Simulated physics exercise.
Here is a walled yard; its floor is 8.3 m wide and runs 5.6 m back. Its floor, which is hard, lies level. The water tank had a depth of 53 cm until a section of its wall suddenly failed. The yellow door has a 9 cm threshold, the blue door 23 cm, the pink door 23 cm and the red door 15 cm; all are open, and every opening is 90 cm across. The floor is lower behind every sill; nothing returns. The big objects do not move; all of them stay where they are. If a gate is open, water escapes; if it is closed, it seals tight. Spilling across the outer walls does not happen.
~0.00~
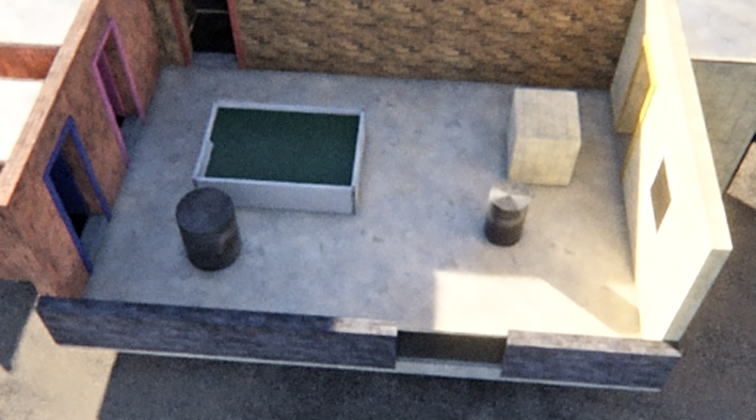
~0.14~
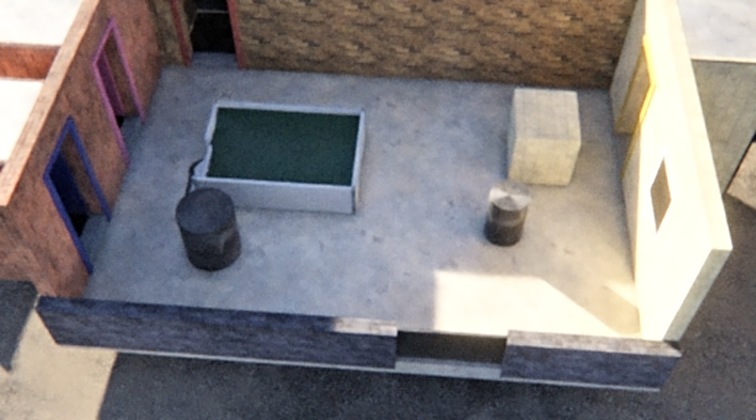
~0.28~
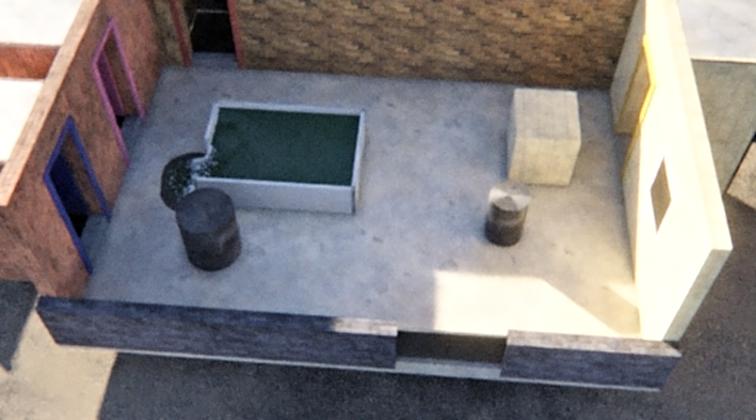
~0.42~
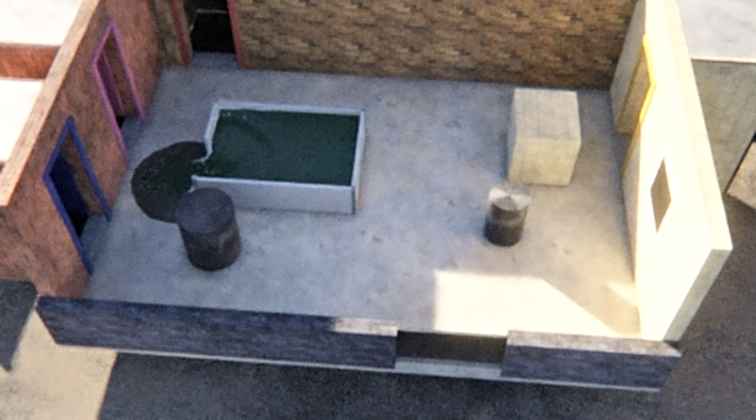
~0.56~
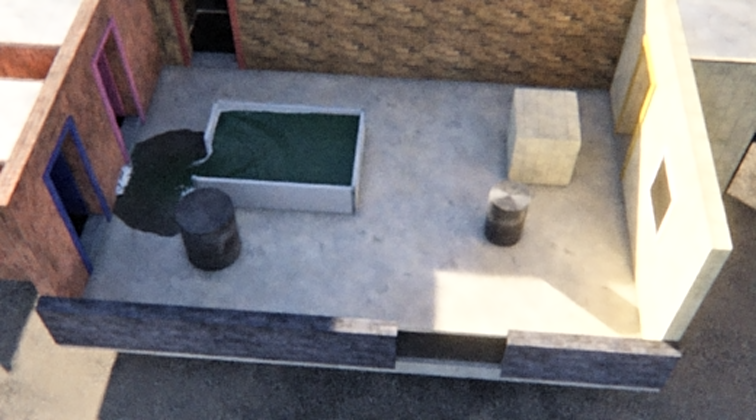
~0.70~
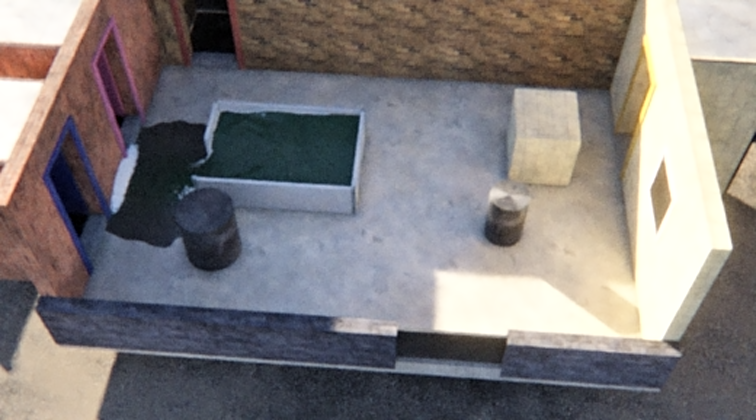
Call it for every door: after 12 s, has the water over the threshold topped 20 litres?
Yellow door not topped, blue door not topped, pink door not topped, red door not topped.
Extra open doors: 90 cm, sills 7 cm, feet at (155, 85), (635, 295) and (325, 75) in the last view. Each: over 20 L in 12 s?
In turn: Over, under, not over.
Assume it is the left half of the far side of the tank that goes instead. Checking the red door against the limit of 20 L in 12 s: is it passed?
Against that limit: Red beyond it.
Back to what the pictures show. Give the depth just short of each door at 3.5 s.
Door by door, in cm: Yellow reads 0, blue reads 13, pink reads 16, red reads 15.
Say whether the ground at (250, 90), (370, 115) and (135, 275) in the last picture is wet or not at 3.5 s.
First spot submerged, second not yet wet, third submerged.
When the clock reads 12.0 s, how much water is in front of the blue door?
4.5 cm or so.
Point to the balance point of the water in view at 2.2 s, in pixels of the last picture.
At roughly (235, 176).
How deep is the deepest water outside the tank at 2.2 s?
About 32 cm at most.
After 1.4 s water covers 10 % of the floor and is deepest (32 cm) near (134, 183); yellow door not reached, blue door 17 cm at the sill, 0 L in, pink door 19 cm at the sill, 0 L in, red door not reached.
After 2.2 s water covers 15 % of the floor and is deepest (32 cm) near (123, 182); yellow door not reached, blue door 17 cm at the sill, 0 L in, pink door 22 cm at the sill, 2 L in, red door 8 cm at the sill, 0 L in.
After 3.5 s water covers 30 % of the floor and is deepest (24 cm) near (78, 312); yellow door not reached, blue door 13 cm at the sill, 0 L in, pink door 16 cm at the sill, 4 L in, red door 15 cm at the sill, 2 L in.
After 7.0 s water covers 80 % of the floor and is deepest (15 cm) near (74, 323); yellow door not reached, blue door 7 cm at the sill, 0 L in, pink door 10 cm at the sill, 5 L in, red door 10 cm at the sill, 3 L in.
After 12.0 s water covers 100 % of the floor and is deepest (10 cm) near (624, 197); yellow door 9 cm at the sill, 0 L in, blue door 5 cm at the sill, 0 L in, pink door 6 cm at the sill, 5 L in, red door 6 cm at the sill, 3 L in.
